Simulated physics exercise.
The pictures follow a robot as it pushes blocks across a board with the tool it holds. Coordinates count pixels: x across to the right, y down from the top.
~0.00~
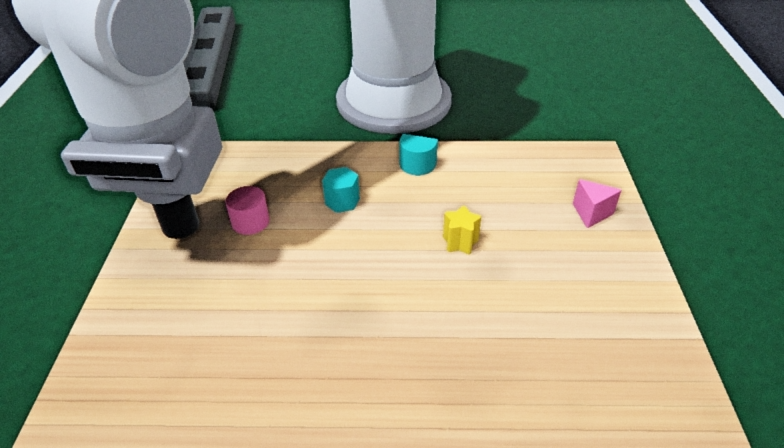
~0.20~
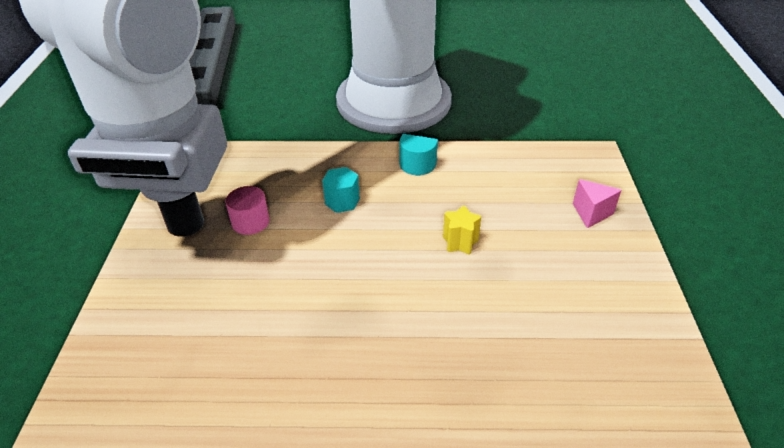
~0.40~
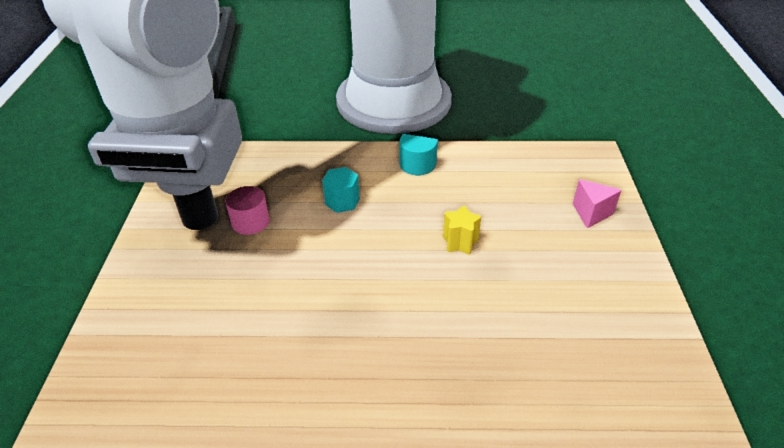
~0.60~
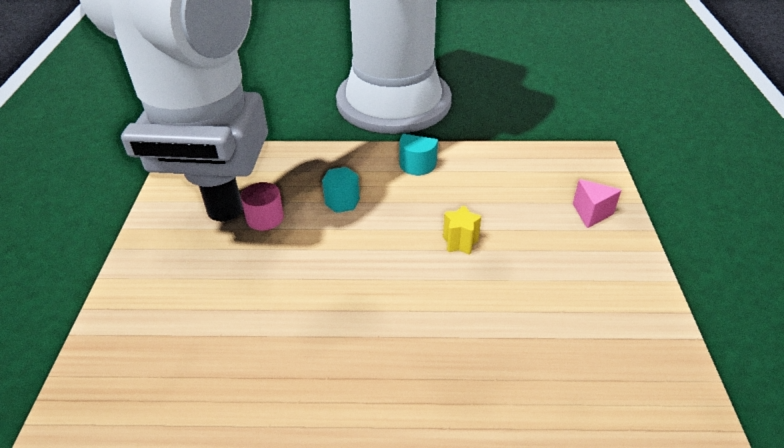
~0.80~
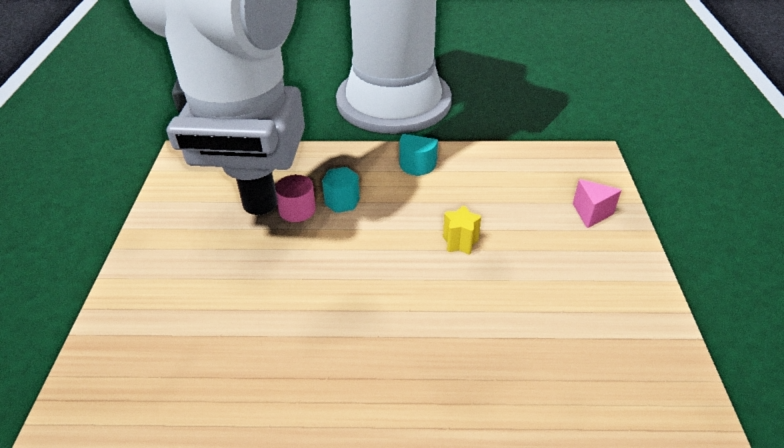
A white robot arm with a black tool reaches over a pale wooden board on a green surface, seen from above by a still camera. A dark pink round block, two turquoise blocks, a yellow star and a pink triangular block lie across the board's far half. The tool slides right, meets the round block and pushes it toward the nearer turquoise one, while the others stay still.
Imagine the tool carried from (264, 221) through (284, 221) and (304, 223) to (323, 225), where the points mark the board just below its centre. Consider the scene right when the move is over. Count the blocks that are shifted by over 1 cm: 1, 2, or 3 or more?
Shifted over 1 cm: Two.
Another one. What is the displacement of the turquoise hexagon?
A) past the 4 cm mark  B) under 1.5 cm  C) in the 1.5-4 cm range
It's C.
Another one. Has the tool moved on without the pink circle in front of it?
The answer is yes.
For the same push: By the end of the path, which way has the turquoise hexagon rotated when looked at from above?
It ends up turned clockwise.
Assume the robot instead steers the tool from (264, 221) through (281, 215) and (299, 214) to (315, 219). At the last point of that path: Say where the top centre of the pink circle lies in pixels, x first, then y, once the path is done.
The point I'd pick in the picture is (334, 175).
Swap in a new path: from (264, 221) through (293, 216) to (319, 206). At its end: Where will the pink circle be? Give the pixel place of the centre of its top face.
Around (341, 165).
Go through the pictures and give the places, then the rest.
Tool's lower end (181, 227); pink circle (245, 198); turquoise hexagon (340, 177), in the first picture.
Tool (186, 225); blocks still, in the second picture.
Tool (200, 218); blocks still, in the third picture.
Tool (225, 210); pink circle (260, 193), in the fourth picture.
Tool (260, 204); pink circle (294, 185); turquoise hexagon (340, 177), in the fifth picture.
On the path given first. Halfway along, tool (291, 205); pink circle (318, 180); turquoise hexagon (352, 173), turned 20° clockwise.
At the end, tool (321, 209); pink circle (329, 178); turquoise hexagon (363, 168), turned 45° clockwise.
